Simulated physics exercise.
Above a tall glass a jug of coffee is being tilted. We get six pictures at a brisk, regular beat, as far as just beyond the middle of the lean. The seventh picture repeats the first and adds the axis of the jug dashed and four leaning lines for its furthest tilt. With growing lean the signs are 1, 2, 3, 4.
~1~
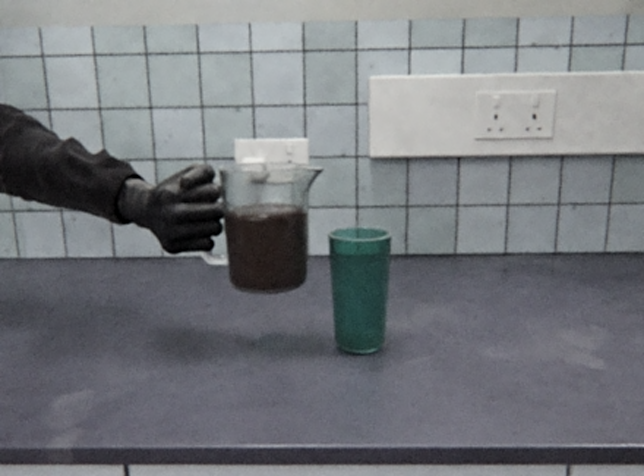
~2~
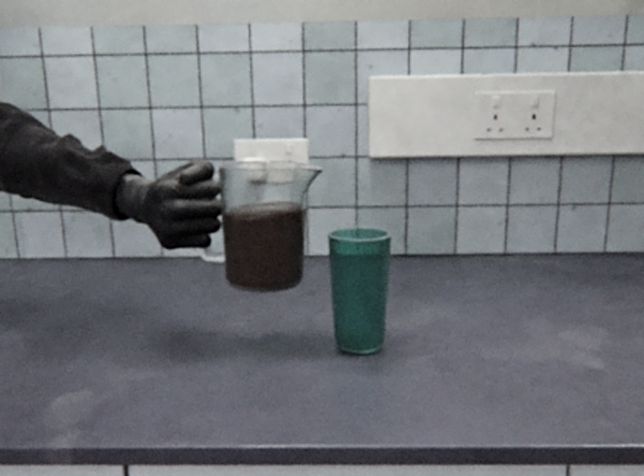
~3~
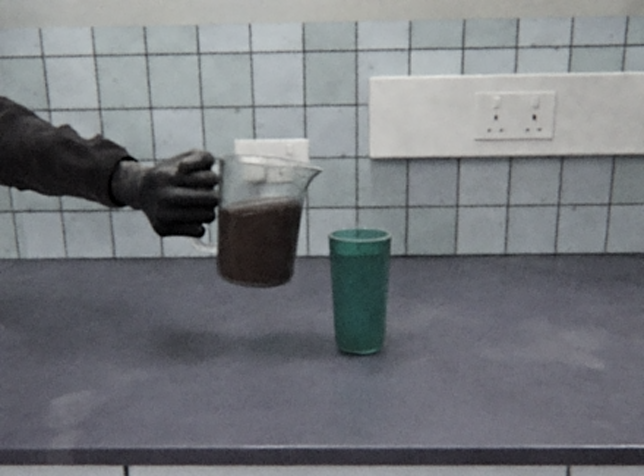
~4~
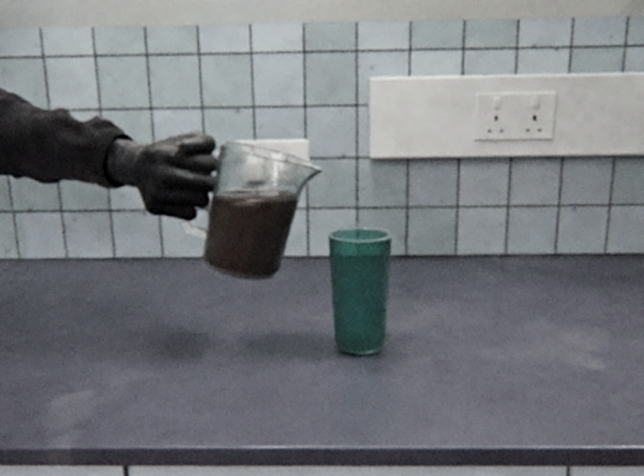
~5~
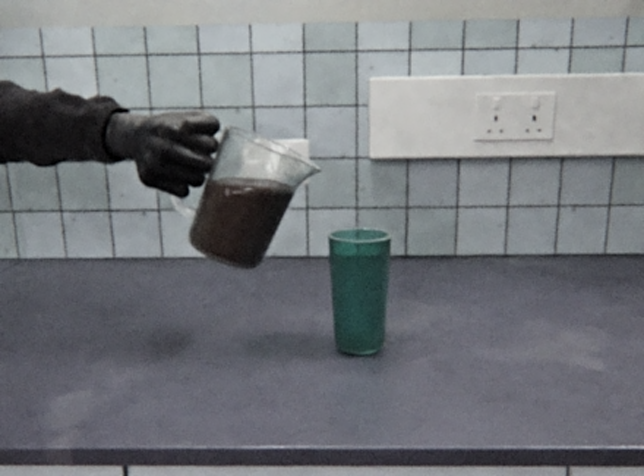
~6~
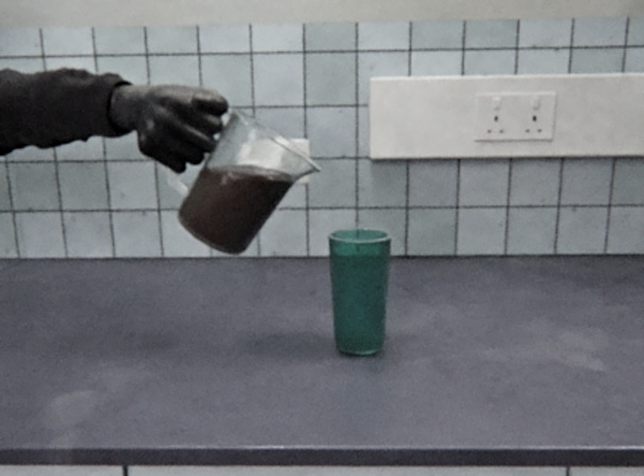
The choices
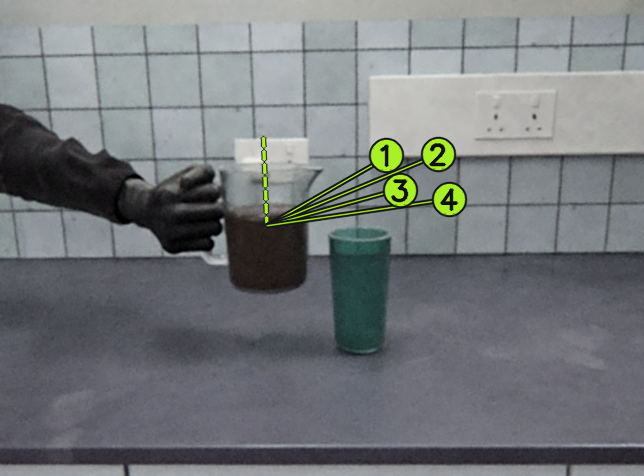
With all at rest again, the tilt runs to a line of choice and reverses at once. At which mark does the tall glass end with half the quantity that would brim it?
2.
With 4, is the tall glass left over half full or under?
Over half.
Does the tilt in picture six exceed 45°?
No.
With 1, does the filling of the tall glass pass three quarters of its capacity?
No.
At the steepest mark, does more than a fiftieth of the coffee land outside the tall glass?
Yes, it does.
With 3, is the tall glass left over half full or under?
Over.
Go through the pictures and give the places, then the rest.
The first frame shows upright, lip at (322, 169); rim of the tall glass round (360, 233); nothing has left yet.
The second frame shows upright, lip at (321, 169); nothing has left yet.
The third frame shows tipped about 7°, lip at (322, 169); nothing has left yet.
The fourth frame shows tipped about 15°, lip at (321, 170); nothing has left yet.
The fifth frame shows tipped about 24°, lip at (321, 170); nothing has left yet.
The sixth frame shows tipped about 34°, lip at (320, 169); nothing has left yet.
On the marked copy, 1 at (372, 165); 2 at (422, 161); 3 at (383, 193); 4 at (432, 201).
Choosing 1, the tall glass ends with about 30 % of what it can hold.
Choosing 2, the tall glass ends with about 50 % of what it can hold.
Choosing 3, the tall glass ends with about 70 % of what it can hold.
Choosing 4, the tall glass ends with about 75 % of what it can hold; 14 % of the coffee is spilt.
